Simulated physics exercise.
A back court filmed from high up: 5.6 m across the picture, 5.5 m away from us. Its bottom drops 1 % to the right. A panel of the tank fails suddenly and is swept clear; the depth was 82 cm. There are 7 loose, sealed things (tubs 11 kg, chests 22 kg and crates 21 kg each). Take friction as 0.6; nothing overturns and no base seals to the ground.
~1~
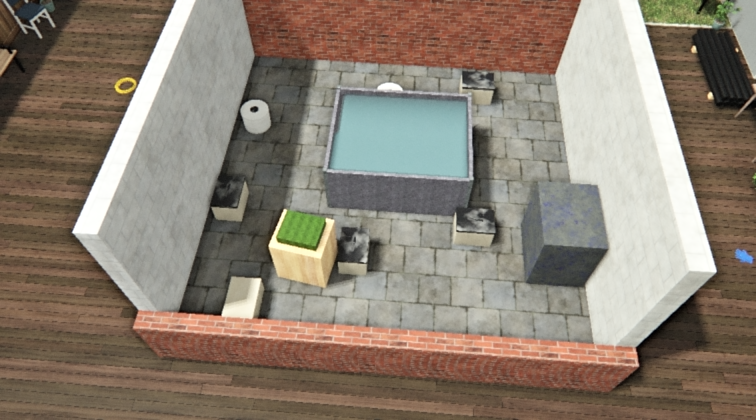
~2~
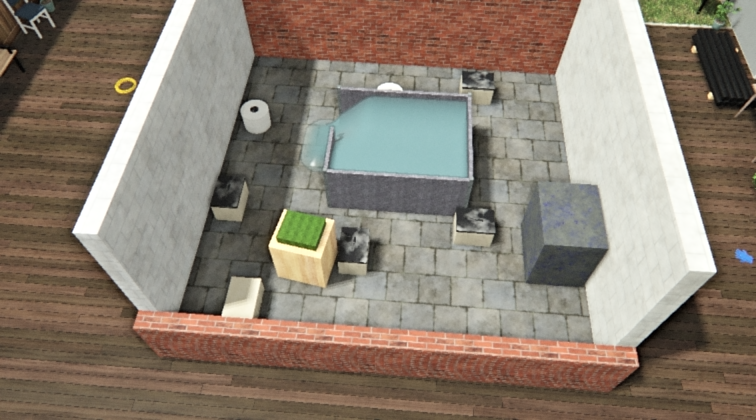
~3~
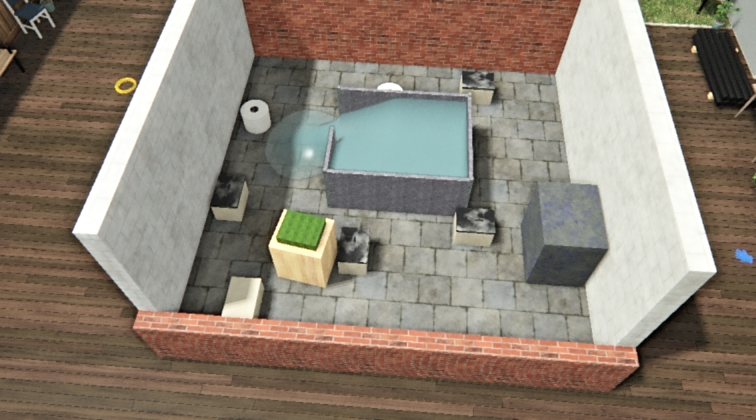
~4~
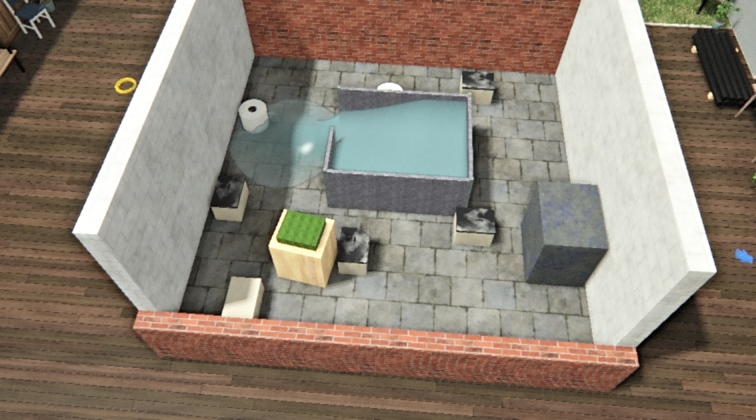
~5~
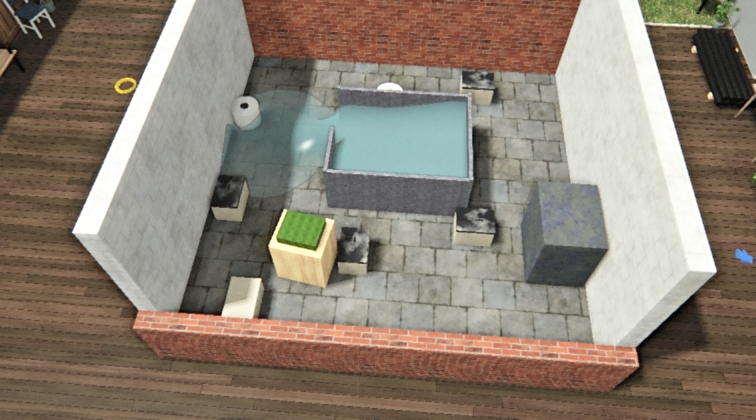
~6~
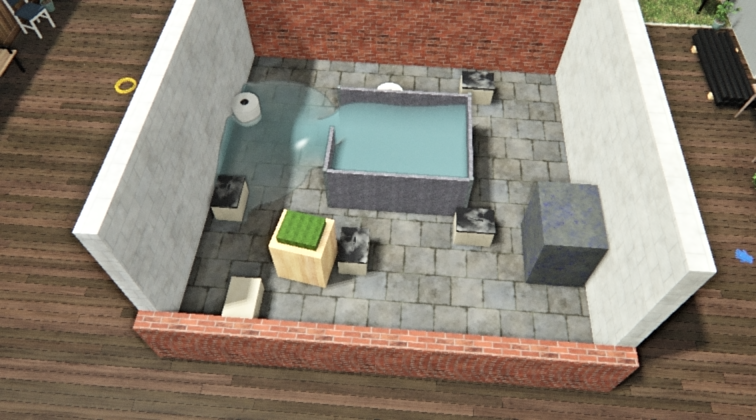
Water pours from the left side of a tank, spreads across paving and nudges a white tub.
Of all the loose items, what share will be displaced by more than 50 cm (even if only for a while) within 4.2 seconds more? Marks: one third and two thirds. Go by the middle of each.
Share: At least two thirds.
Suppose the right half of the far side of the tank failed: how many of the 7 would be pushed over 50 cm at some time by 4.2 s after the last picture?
In that case 3 of them.
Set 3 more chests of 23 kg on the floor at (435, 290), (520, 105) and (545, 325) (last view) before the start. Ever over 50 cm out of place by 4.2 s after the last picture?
In turn: Under, less, under.
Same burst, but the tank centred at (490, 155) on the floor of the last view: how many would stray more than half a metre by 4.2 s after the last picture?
Then 4.
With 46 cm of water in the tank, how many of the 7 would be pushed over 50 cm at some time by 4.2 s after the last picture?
Then 2.
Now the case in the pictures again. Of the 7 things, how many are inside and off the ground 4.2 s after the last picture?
I count 1.
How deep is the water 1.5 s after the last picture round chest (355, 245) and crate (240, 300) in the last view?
Roughly 1 and 8 cm.
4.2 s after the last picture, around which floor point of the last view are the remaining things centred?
Around (458, 213).
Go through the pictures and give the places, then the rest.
The first frame shows a tub at (254, 110), on the bottom; a chest at (354, 244), on the bottom; 3.1 m2 under water; 0 of 7 have shifted.
The second frame shows a tub at (254, 110) rests on the ground; a chest at (354, 244), on the bottom; water covers 3.7 m2; 0 of 7 have shifted.
The third frame shows a tub at (254, 110) rests on the ground; a chest at (354, 244) rests on the ground; water covers 4.6 m2; 0 of 7 have shifted.
The fourth frame shows a tub at (252, 109) rests on the ground, 3 cm from its start; a chest at (354, 244), on the bottom; water covers 5.6 m2; 0 of 7 have shifted.
The fifth frame shows a tub at (244, 106) rests on the ground, 18 cm from its start; a chest at (354, 244) rests on the ground; 6.4 m2 under water; 1 of 7 have shifted.
The sixth frame shows a tub at (245, 102), afloat, 21 cm from its start; a chest at (354, 244), on the bottom; water covers 7.0 m2; 1 of 7 have shifted.
Then, 0.4 s after the last picture 0 of 7 are over 50 cm from their spots; 1 afloat.
Then, 1.5 s after the last picture 2 of 7 are over 50 cm from their spots; 1 afloat.
Then, 2.8 s after the last picture 4 of 7 are over 50 cm from their spots; 3 afloat.
Then, 4.2 s after the last picture 5 of 7 are over 50 cm from their spots, and 5 have been at some point; 1 afloat.
